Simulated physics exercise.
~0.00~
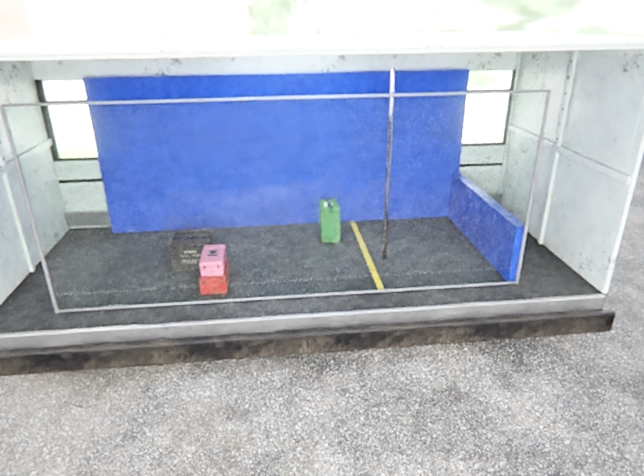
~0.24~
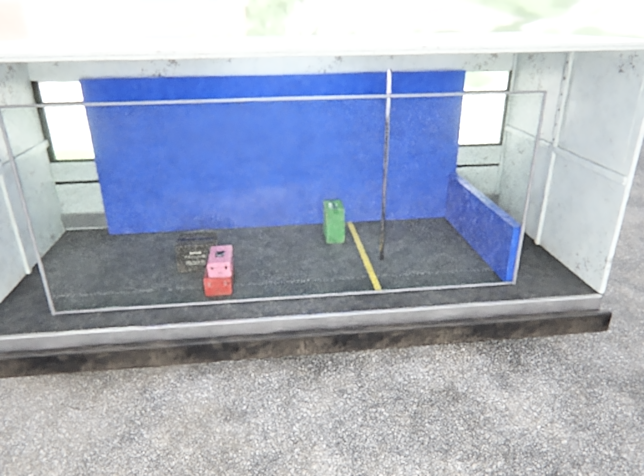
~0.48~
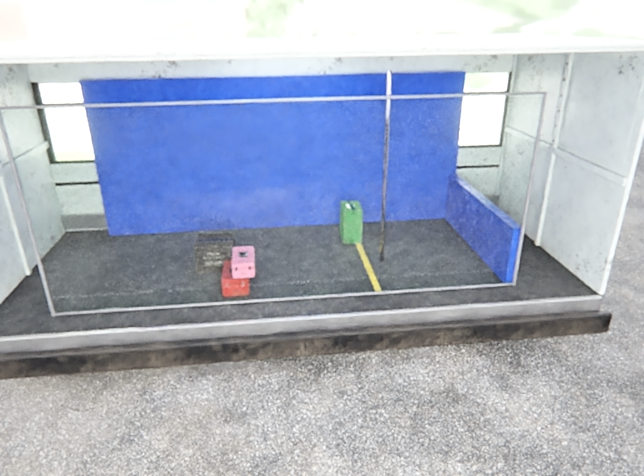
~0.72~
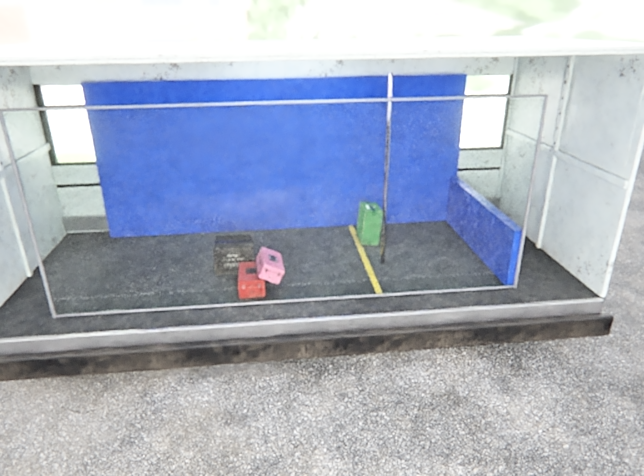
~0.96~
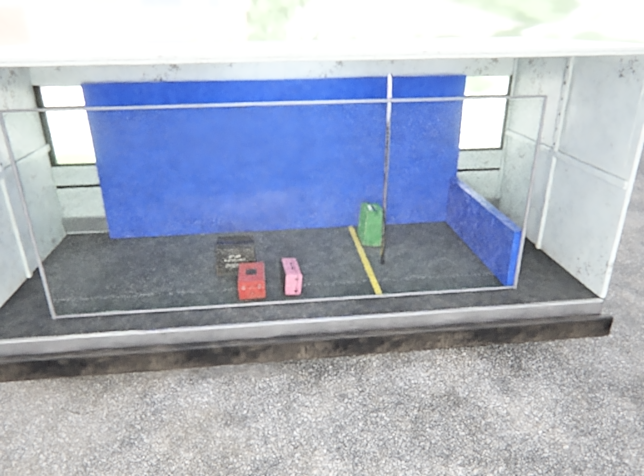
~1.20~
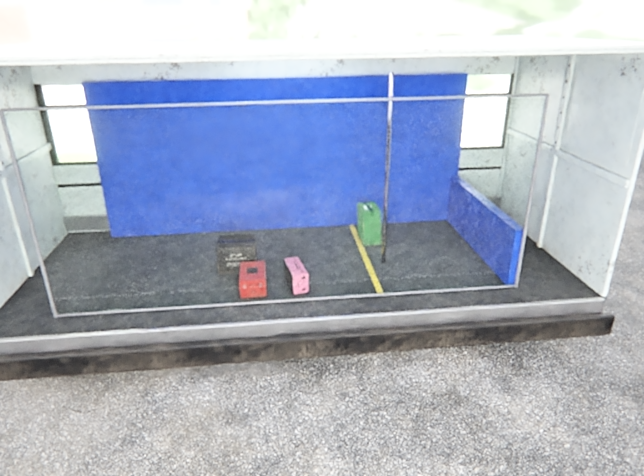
A pink box stacked on a red one, a black carton and an upright green pack slid right across a dark floor; the pink box tumbled off and settled beside the red, while only the green pack ended past the yellow line.
